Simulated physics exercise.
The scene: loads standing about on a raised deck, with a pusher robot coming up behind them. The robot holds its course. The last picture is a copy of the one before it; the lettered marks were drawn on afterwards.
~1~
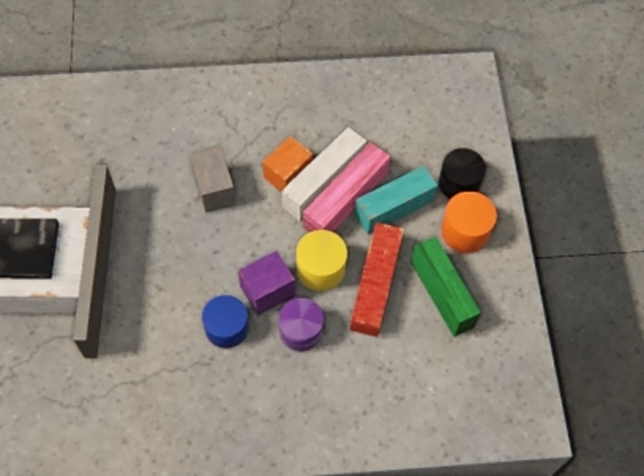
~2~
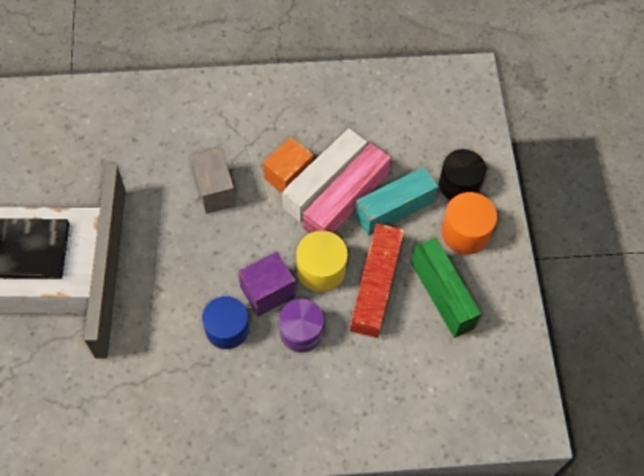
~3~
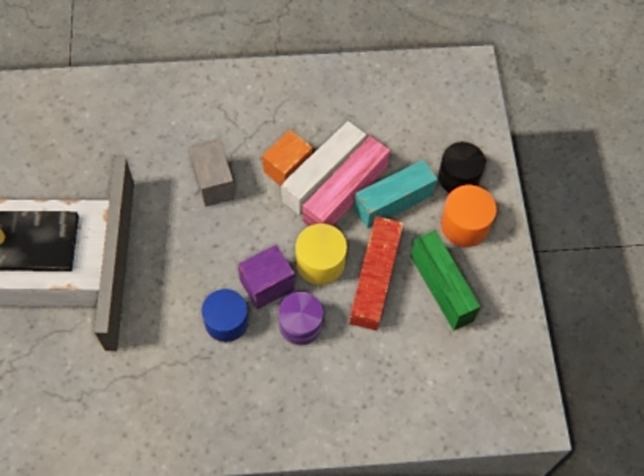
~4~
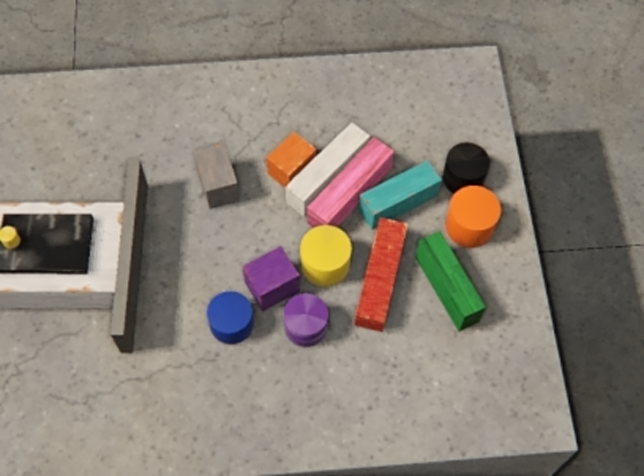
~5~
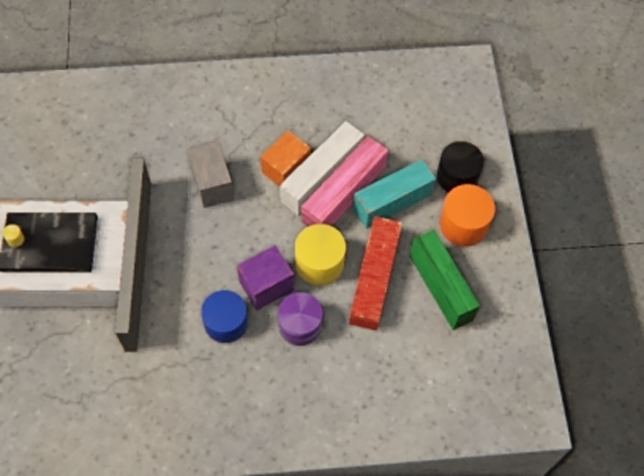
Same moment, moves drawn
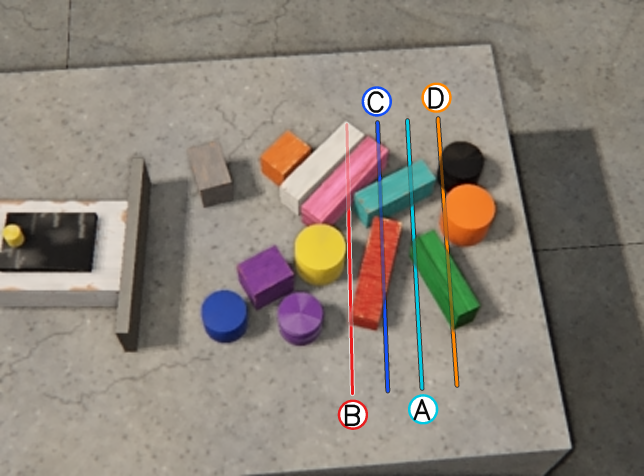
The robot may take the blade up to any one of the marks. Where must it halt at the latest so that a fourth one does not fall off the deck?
Line D.
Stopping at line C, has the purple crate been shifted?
Yes.
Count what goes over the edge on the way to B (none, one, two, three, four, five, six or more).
By then, none.
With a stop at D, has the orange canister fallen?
Yes.
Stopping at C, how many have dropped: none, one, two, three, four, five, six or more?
In all, none.
On the marked copy, A at (414, 246); B at (350, 250); C at (382, 248); D at (447, 243).
Taking D. A third of the way, robot (172, 234); purple canister (318, 323); orange crate (310, 151).
Two thirds of the way, robot (285, 226); black canister (488, 166); orange canister (496, 216).
When it is over, robot (375, 220); turquoise bar over the edge; orange canister over the edge; three fallen.
As for the rest, A is within the limit but short; B is within the limit but short; C is within the limit but short.
